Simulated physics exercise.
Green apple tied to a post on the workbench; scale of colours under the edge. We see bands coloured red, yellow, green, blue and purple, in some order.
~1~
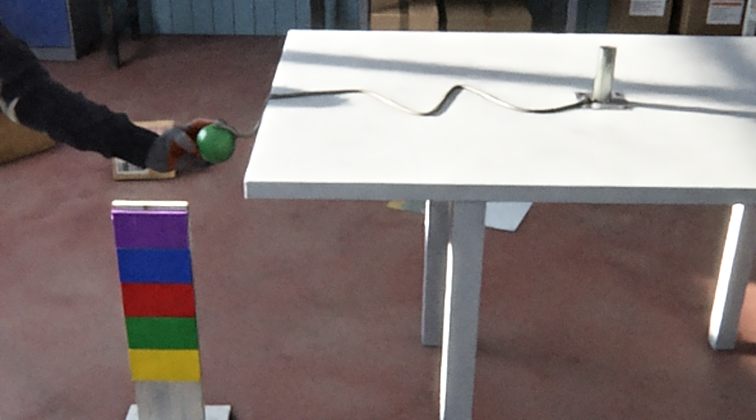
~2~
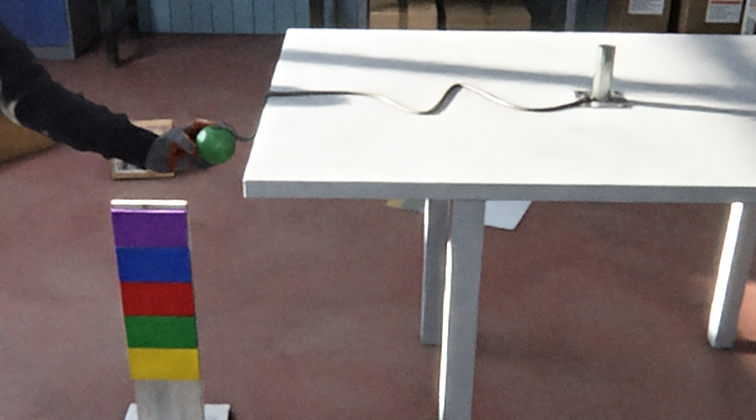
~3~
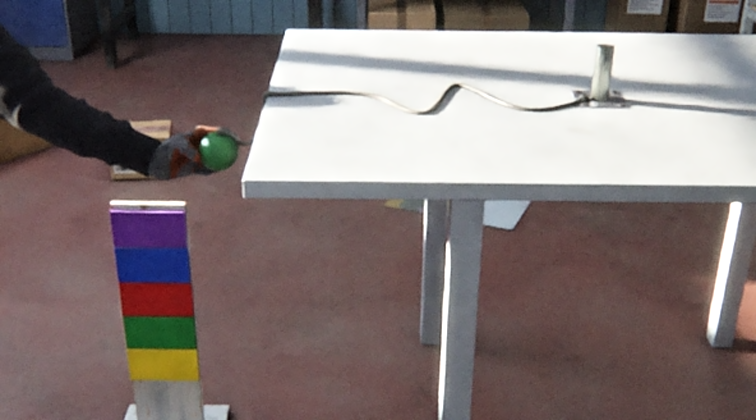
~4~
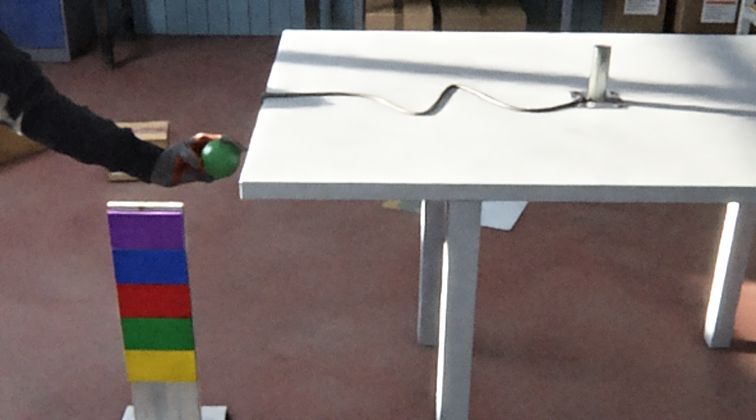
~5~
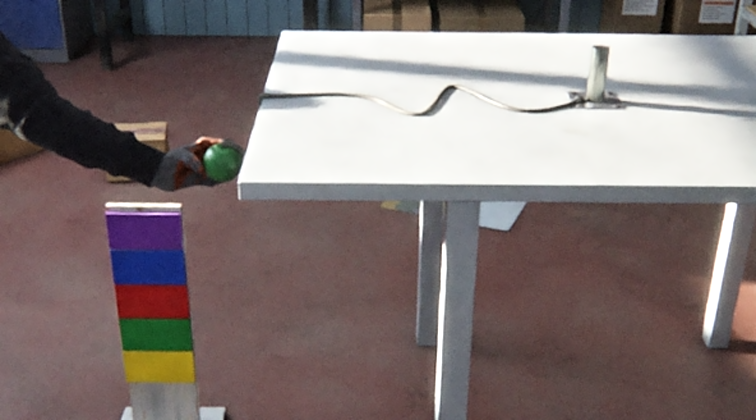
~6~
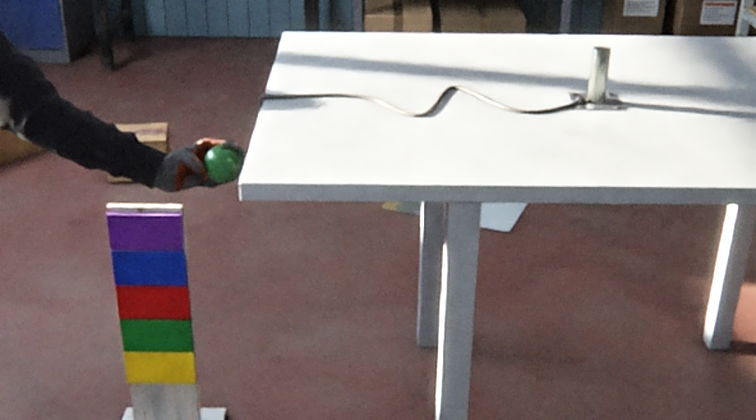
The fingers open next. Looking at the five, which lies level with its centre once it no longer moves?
The red one lies level with its centre.
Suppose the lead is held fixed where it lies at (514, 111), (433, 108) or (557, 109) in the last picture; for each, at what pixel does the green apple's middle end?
That would be (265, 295) for the first, (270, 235) for the second and (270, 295) for the third.
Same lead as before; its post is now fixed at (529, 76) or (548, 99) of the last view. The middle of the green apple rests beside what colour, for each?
Green; green.
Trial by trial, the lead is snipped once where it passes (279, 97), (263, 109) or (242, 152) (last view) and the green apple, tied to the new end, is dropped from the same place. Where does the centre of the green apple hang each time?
So, going through them: (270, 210) first, (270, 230) next, (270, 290) last.
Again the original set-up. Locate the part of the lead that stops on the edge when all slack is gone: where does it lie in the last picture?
Around (379, 101).
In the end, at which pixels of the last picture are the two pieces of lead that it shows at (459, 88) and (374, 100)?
To (418, 101) for the first and to (262, 110) for the second.
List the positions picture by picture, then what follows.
Green apple (216, 144); purple (151, 231); blue (154, 266); red (158, 301); green (161, 334); yellow (165, 366), in the first picture.
Green apple (216, 144); lead through (555, 109) (478, 91) (437, 105) (373, 96) (284, 94), in the second picture.
Green apple (218, 151), in the third picture.
Green apple (221, 159); lead through (551, 109) (474, 92) (433, 106) (369, 97) (280, 96), in the fourth picture.
Green apple (223, 163), in the fifth picture.
Green apple (224, 164); lead through (551, 111) (473, 94) (433, 107) (368, 98) (279, 97), in the sixth picture.
A little later, apple near (237, 299); level with red.
Next, apple near (296, 297); level with red.
Later still, apple near (264, 302); level with red.
When it is over, apple near (269, 302); level with red. At red.
